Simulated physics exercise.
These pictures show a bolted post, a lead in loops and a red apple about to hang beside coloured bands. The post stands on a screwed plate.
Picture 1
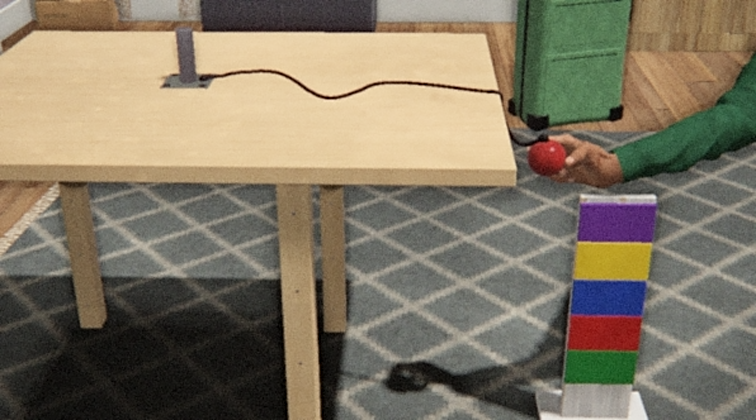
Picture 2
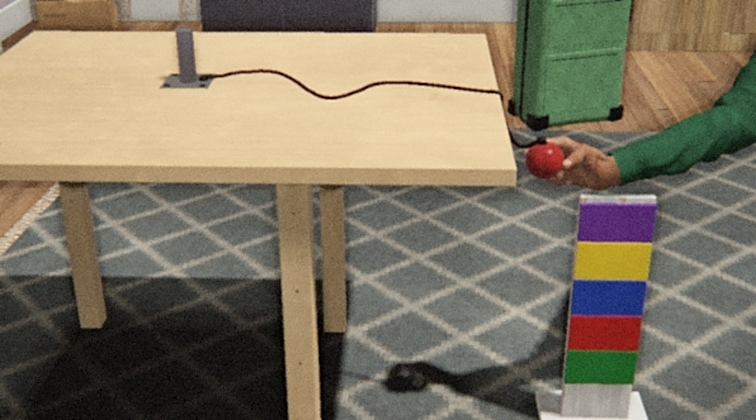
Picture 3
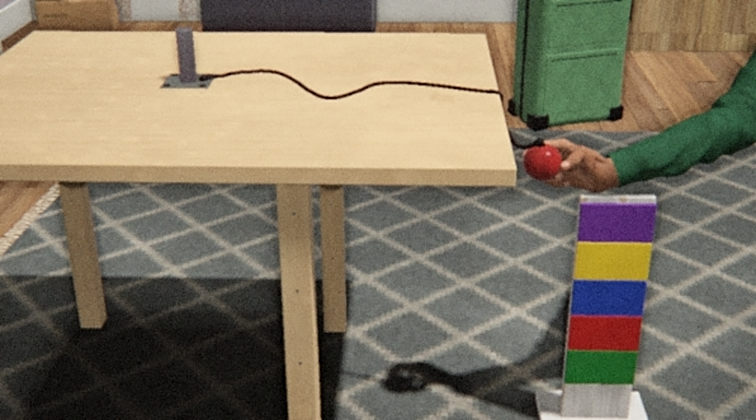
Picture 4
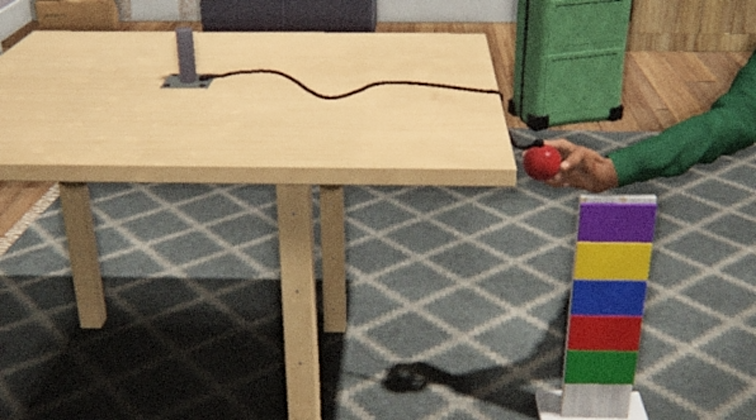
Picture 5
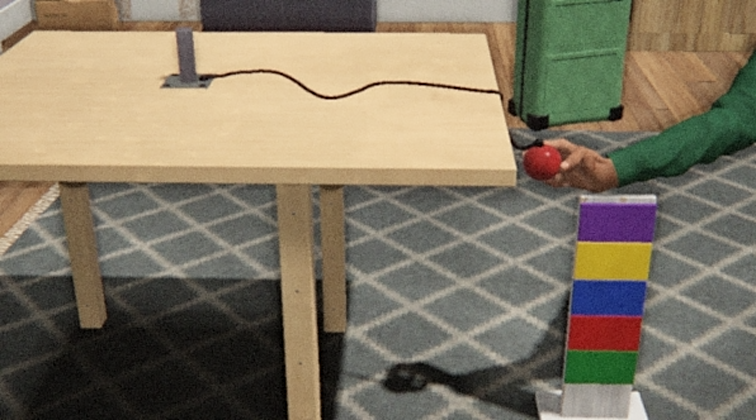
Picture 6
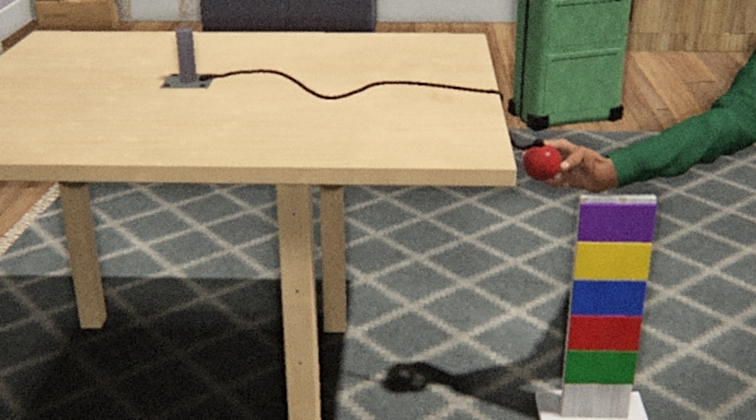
The video shows a hand in a green sleeve holding a red apple at the right edge of a wooden table, near a dark lead and above coloured bands; the hand and apple shift very slightly left, then stay nearly still.
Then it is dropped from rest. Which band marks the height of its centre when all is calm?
Its centre hangs level with the yellow band.
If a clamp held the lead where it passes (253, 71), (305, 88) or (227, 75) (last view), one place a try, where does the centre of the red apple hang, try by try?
About (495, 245), (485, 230) and (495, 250).
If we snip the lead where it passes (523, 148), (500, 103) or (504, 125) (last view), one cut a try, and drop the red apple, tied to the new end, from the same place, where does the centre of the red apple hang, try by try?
Near (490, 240), (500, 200) and (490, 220).
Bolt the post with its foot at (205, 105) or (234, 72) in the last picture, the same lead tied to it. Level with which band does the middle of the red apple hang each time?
Taking them in turn: Blue; blue.
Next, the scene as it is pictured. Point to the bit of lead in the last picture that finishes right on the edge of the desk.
The one at (427, 85).
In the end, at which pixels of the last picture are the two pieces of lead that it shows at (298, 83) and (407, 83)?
About (324, 86), and the other about (481, 93).
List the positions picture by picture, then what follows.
In the first frame, red apple (547, 158); purple (617, 225); yellow (613, 262); blue (609, 299); red (605, 335); green (601, 369).
In the second frame, red apple (545, 160); lead through (235, 74) (295, 81) (348, 95) (414, 84) (493, 93).
In the third frame, red apple (543, 162).
In the fourth frame, red apple (542, 162); lead through (235, 74) (295, 81) (348, 95) (414, 84) (493, 93).
In the fifth frame, red apple (542, 162).
In the sixth frame, red apple (542, 162); lead through (235, 74) (295, 81) (348, 95) (414, 84) (493, 93).
Soon after, apple near (486, 248); level with yellow.
Then, apple near (515, 259); level with yellow.
At rest, apple near (500, 261); level with yellow. Its middle rests at the yellow band.
